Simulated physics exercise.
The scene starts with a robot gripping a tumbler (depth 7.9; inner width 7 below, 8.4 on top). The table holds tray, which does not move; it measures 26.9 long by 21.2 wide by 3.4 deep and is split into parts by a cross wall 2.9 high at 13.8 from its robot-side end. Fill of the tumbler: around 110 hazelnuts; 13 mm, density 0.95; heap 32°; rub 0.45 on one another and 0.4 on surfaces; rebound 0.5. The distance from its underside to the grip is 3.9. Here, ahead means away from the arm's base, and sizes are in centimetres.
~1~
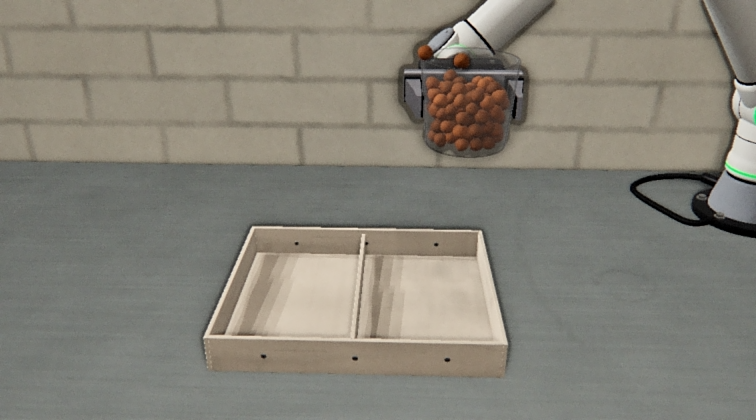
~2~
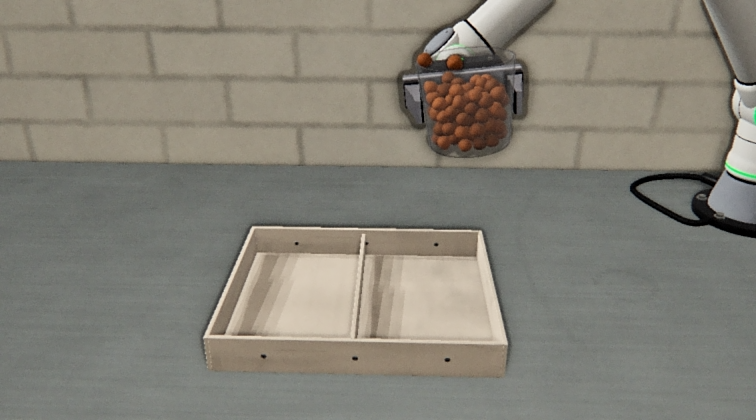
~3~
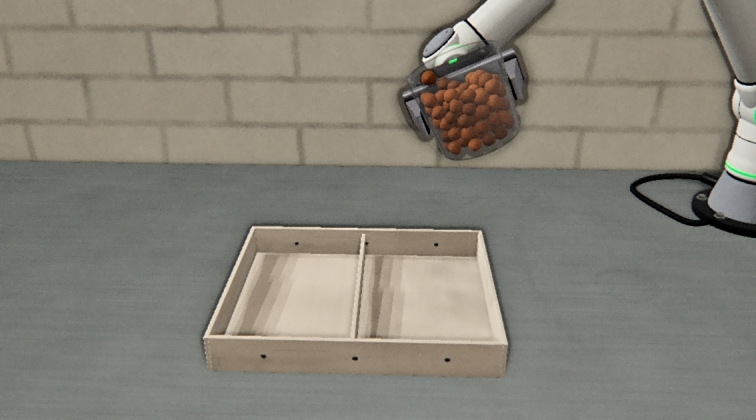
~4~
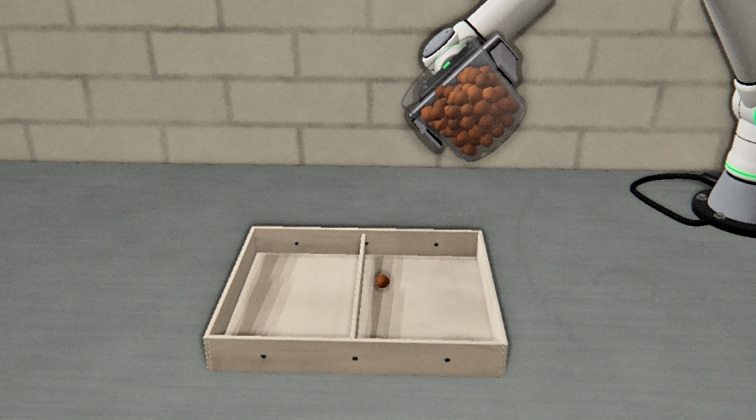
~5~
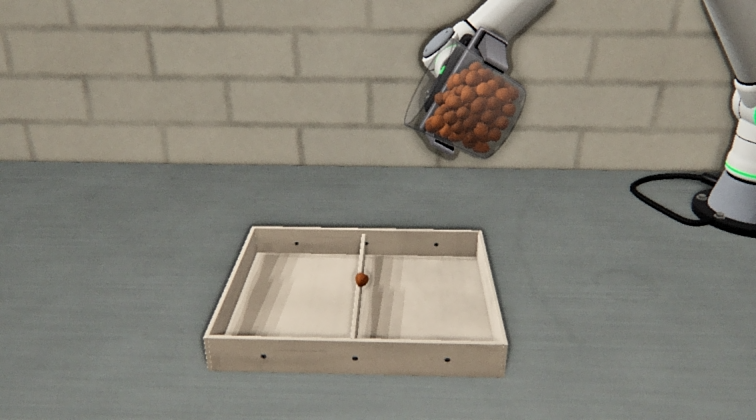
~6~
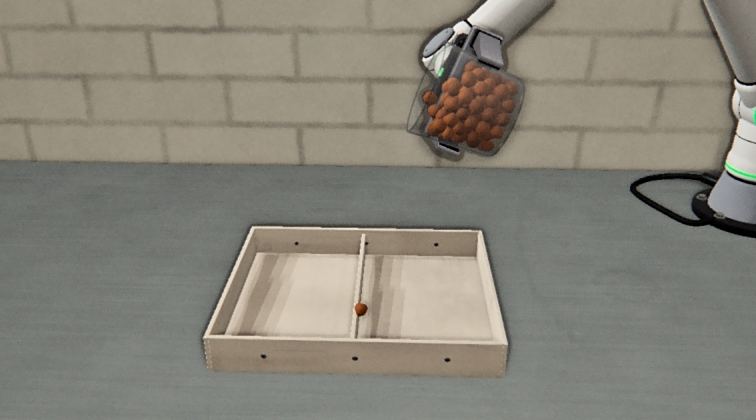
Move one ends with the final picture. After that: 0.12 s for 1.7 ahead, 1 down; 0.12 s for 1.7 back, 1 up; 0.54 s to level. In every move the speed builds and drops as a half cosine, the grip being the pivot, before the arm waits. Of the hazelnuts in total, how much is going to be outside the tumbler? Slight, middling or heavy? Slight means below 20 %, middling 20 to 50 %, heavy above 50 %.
Slight.
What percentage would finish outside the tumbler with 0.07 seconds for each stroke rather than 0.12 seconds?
Around 15 percent.
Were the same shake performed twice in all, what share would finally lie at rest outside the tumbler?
In that case it would be roughly 10 per cent.
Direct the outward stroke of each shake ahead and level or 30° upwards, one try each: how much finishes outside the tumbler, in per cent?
10 and 10 %.
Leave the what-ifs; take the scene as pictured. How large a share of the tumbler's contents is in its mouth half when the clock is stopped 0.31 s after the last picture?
Share in the mouth half: About 40 %.
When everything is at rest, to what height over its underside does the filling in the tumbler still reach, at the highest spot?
Roughly 8.0 cm.
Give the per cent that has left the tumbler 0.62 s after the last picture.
Near 5 per cent.
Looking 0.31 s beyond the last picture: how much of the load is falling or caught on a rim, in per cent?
About 3 per cent.
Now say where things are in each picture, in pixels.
In the first picture, the tumbler middle at (468, 104), level; upper third of the load around (467, 94), from x 425 to 505, top at y 55; 111 in the tumbler.
In the second picture, the tumbler middle at (468, 104), tilted 6° forward; upper third of the load around (467, 92), from x 425 to 500, top at y 60.
In the third picture, the tumbler middle at (467, 104), tilted 23° forward; upper third of the load around (472, 94), from x 430 to 510, top at y 75; 110 in the tumbler, 1 in flight or on a rim.
In the fourth picture, the tumbler middle at (467, 104), tilted 44° forward; upper third of the load around (476, 93), from x 385 to 515, top at y 75; 110 in the tumbler, 1 in the robot-side part.
In the fifth picture, the tumbler middle at (467, 104), tilted 62° forward; upper third of the load around (477, 90), from x 360 to 510, top at y 70; 110 in the tumbler, 1 in the robot-side part.
In the sixth picture, the tumbler middle at (467, 104), tilted 68° forward; upper third of the load around (478, 89), from x 360 to 510, top at y 70; 110 in the tumbler, 1 in the robot-side part.
Then, 0.31 s on, tilted 65° forward, highest piece 24 above the table; 107 in the tumbler, 1 in the robot-side part, 3 in flight or on a rim.
Then, 0.62 s on, tilted 13° forward, highest piece 26 above the table; 107 in the tumbler, 2 in the robot-side part, 2 in the far-side part.
Then, 0.98 s on, level, highest piece 26 above the table; 107 in the tumbler, 2 in the robot-side part, 2 in the far-side part.
Then, 2.03 s on, level, highest piece 26 above the table; 107 in the tumbler, 2 in the robot-side part, 2 in the far-side part.
In the end, 107 in the tumbler, 2 in the robot-side part, 2 in the far-side part. That is 4 % outside the tumbler.
